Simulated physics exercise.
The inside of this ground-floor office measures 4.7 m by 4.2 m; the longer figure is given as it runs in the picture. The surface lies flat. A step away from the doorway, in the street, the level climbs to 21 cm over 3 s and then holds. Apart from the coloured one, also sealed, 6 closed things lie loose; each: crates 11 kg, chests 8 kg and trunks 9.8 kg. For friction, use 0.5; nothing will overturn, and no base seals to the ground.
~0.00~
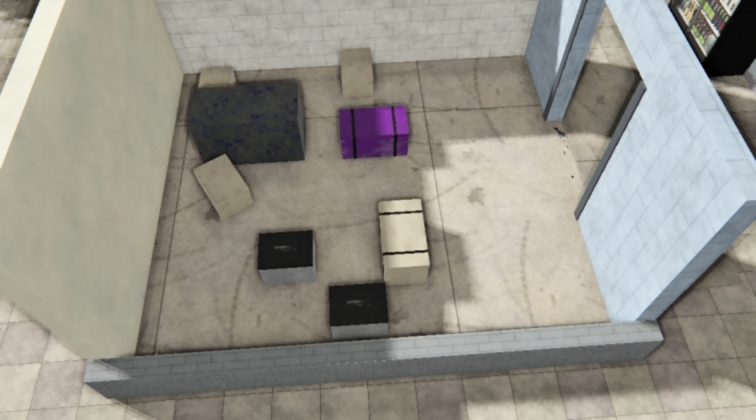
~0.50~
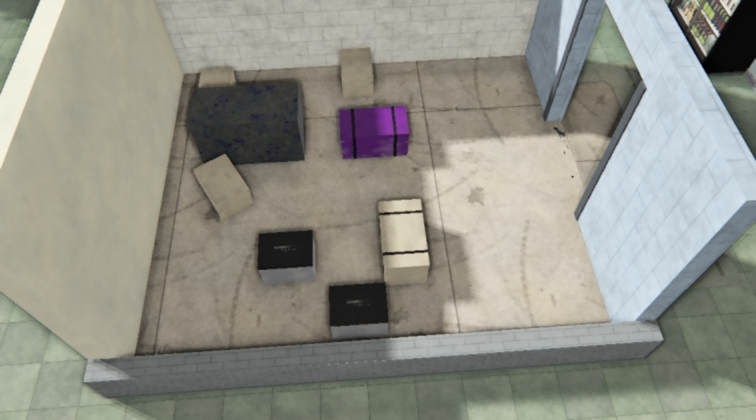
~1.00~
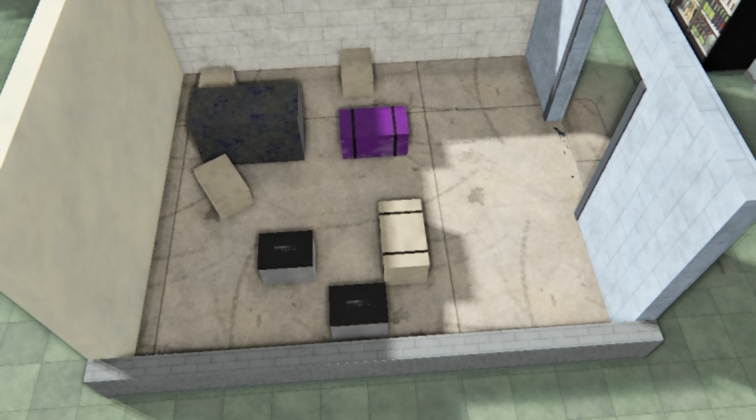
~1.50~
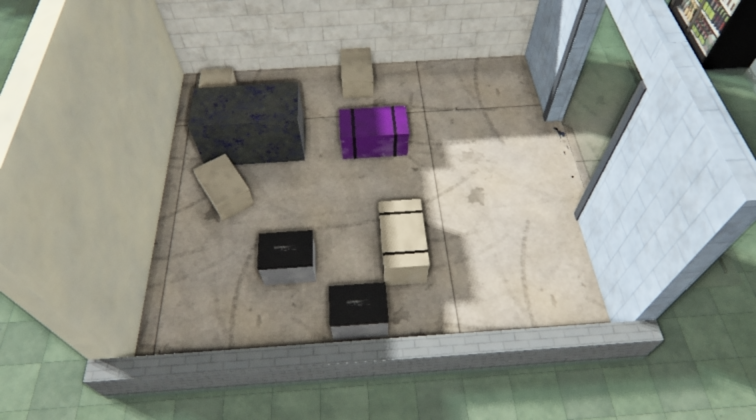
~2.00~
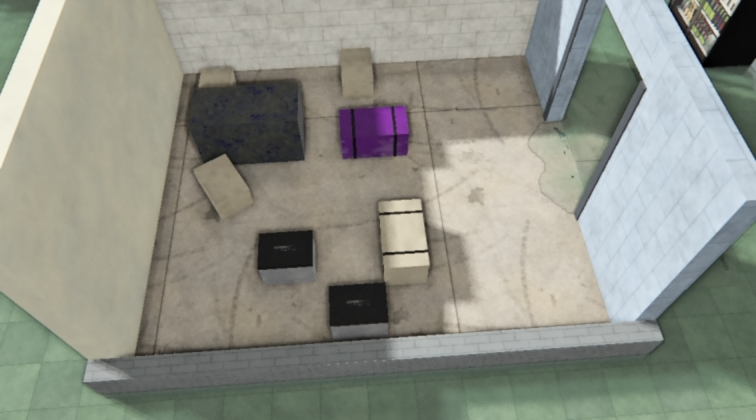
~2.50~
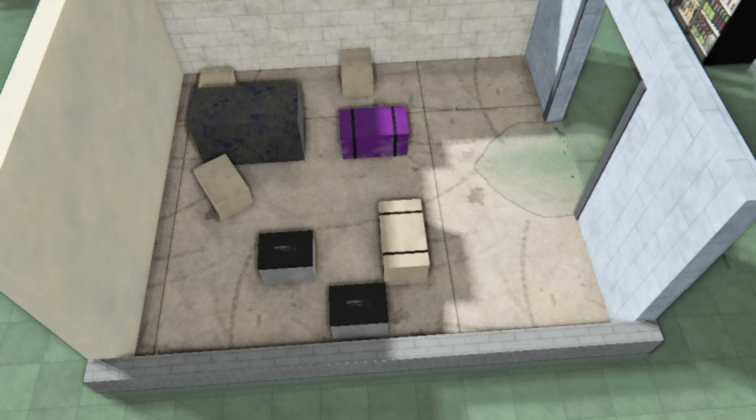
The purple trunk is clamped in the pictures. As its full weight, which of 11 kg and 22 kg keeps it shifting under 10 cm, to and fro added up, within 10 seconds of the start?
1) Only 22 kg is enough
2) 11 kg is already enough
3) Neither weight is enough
3, neither weight is enough.
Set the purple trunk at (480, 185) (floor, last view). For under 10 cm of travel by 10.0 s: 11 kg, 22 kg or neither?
Outcome - failure with both.
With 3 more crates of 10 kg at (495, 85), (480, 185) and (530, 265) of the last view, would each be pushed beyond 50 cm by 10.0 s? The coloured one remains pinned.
Note, in sequence: Not exceeded, exceeded, not exceeded.
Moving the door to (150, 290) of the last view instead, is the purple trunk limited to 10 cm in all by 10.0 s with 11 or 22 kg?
Short version: Only the heavy mass succeeds.
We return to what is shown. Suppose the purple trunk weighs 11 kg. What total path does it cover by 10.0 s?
Some 200 centimetres of travel in total.
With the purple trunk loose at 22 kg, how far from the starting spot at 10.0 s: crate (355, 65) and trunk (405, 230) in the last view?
They sit 150 cm and 200 cm away, in the order given.
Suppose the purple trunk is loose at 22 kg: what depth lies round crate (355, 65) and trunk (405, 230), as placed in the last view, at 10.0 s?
Roughly 14 and 13 cm.
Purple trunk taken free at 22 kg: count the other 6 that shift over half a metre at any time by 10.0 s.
Tally: 5.
After 3.5 s the purple trunk would be 0 cm from its start with 11 kg and 0 cm from its start with 22 kg; 2 cm of water round it then.
After 4.5 s the purple trunk would be 32 cm from its start with 11 kg and 9 cm from its start with 22 kg; 4 cm of water round it then.
After 7.0 s the purple trunk would be 85 cm from its start with 11 kg and 34 cm from its start with 22 kg; 4 cm of water round it then.
After 10.0 s the purple trunk would be 141 cm from its start with 11 kg and 43 cm from its start with 22 kg; 5 cm of water round it then.
